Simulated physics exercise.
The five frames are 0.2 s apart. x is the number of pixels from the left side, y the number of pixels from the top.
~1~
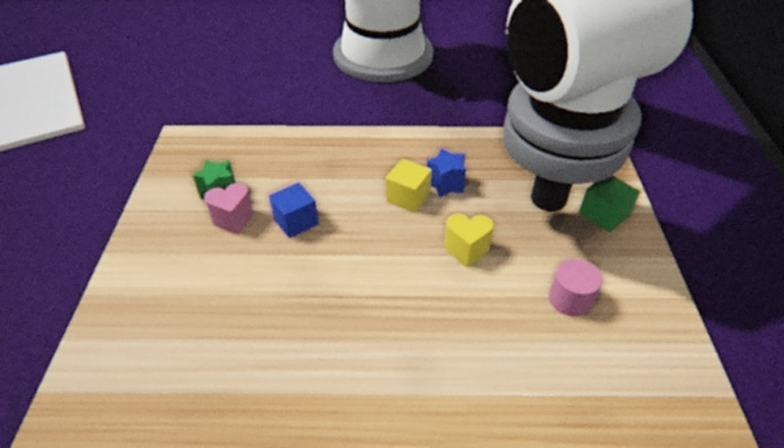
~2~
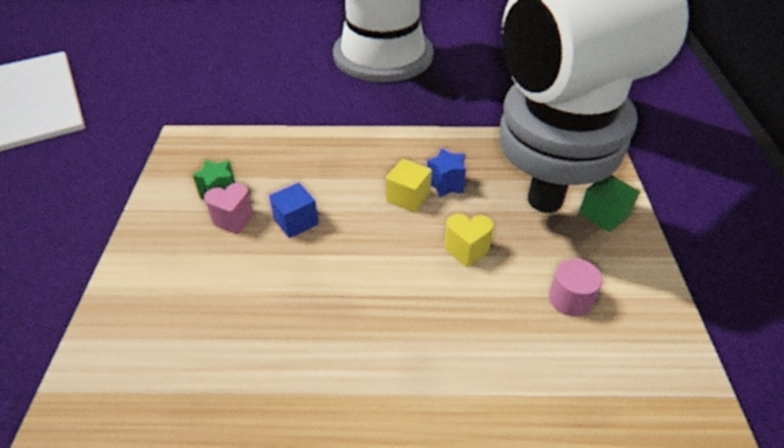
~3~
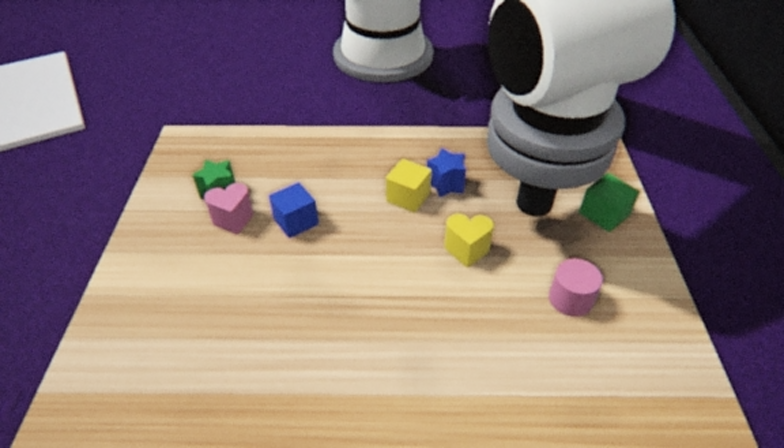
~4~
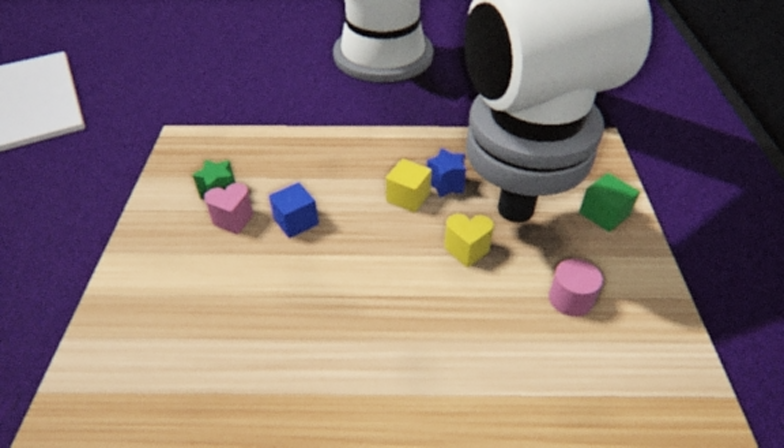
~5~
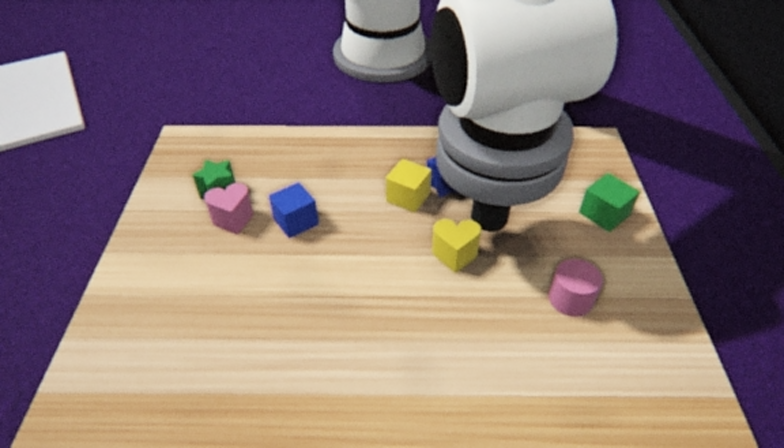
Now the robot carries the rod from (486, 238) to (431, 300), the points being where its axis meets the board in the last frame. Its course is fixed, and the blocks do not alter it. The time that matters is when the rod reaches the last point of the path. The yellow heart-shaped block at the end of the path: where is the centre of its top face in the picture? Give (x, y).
It ends at (403, 259).
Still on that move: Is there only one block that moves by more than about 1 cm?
Going by the path, yes.
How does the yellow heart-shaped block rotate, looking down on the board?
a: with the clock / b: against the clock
Correct choice: A.
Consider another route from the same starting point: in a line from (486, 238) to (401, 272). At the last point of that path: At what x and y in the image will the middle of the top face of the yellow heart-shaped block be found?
Its top centre is at about (366, 271).
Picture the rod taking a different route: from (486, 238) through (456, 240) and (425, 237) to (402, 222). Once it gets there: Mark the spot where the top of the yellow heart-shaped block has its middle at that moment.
So, by the moment the path ends, you'll find the top centre of the yellow heart-shaped block at (418, 245).
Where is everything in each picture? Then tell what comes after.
The first frame shows rod's lower end at (548, 201); blue star at (448, 160); yellow heart-shaped block at (470, 226).
The second frame shows rod at (545, 202); blocks still.
The third frame shows rod at (534, 206); blocks still.
The fourth frame shows rod at (516, 212); blocks still.
The fifth frame shows rod at (489, 220); blue star hidden; yellow heart-shaped block at (458, 231).
What follows on the original path. Halfway along, rod at (462, 251); yellow heart-shaped block at (422, 248), turned 50° clockwise.
At the end, rod at (433, 283); blue star still; yellow heart-shaped block at (403, 259), turned 125° clockwise.
